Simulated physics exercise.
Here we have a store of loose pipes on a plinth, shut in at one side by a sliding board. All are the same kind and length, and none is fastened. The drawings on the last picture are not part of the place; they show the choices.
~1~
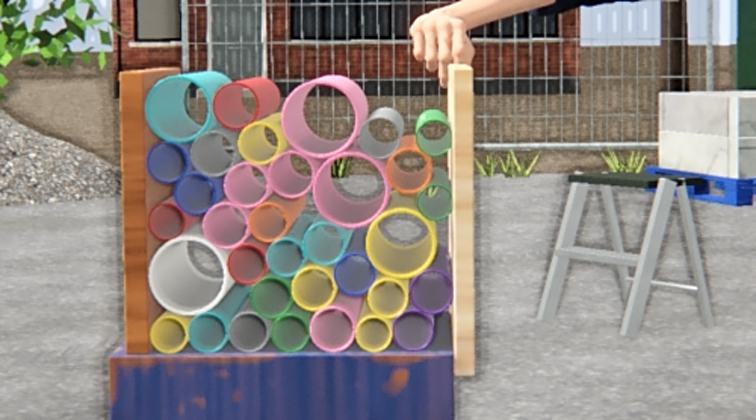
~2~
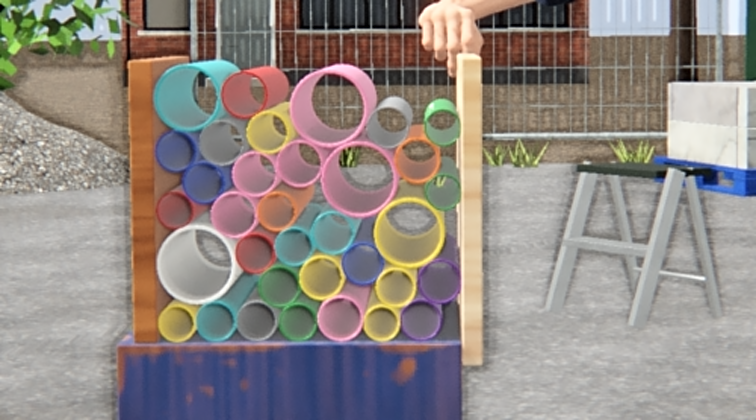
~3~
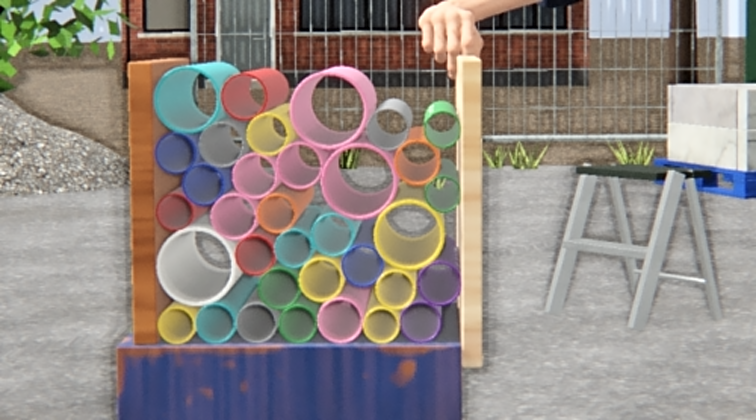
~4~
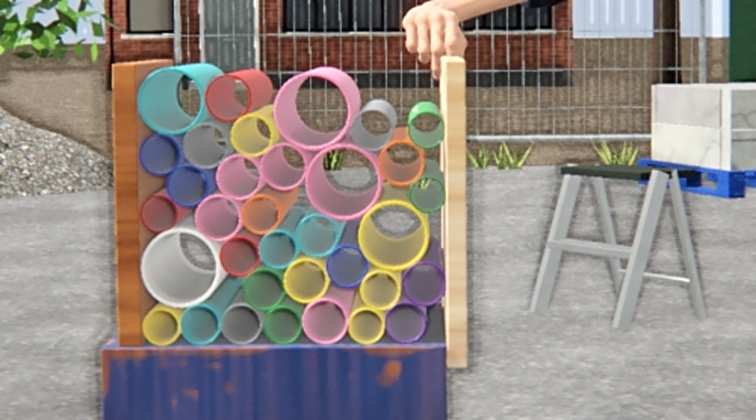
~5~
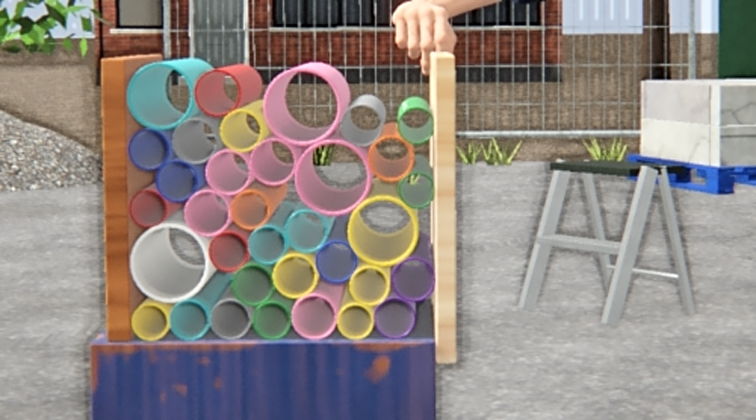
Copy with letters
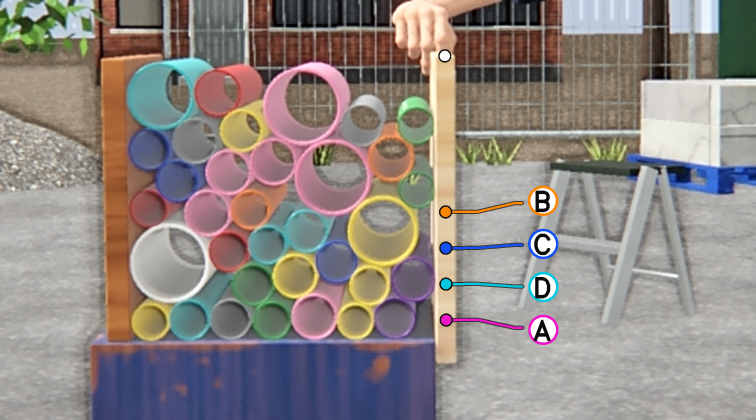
In a gravel yard, a hand rested on the top of an upright board beside colourful stacked pipes on a blue plinth, and nothing moved except the view, which shifted slightly.
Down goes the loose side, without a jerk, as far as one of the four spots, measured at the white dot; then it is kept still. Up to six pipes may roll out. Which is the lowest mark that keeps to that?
D is the limit.
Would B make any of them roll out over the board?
At B: Yes.
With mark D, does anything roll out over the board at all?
Yes.
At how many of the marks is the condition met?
The number is three.
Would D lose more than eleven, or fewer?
At D, fewer than eleven.
On the marked copy, A at (446, 320); B at (446, 212); C at (446, 248); D at (446, 284); the white dot at (445, 56).
Taking D. A third of the way, top of the board (435, 151).
Two thirds of the way, top of the board (435, 259).
When it is over, top of the board (436, 283), four out over the board.
As for the rest, A more than six out over the board; B one out over the board; C four out over the board.
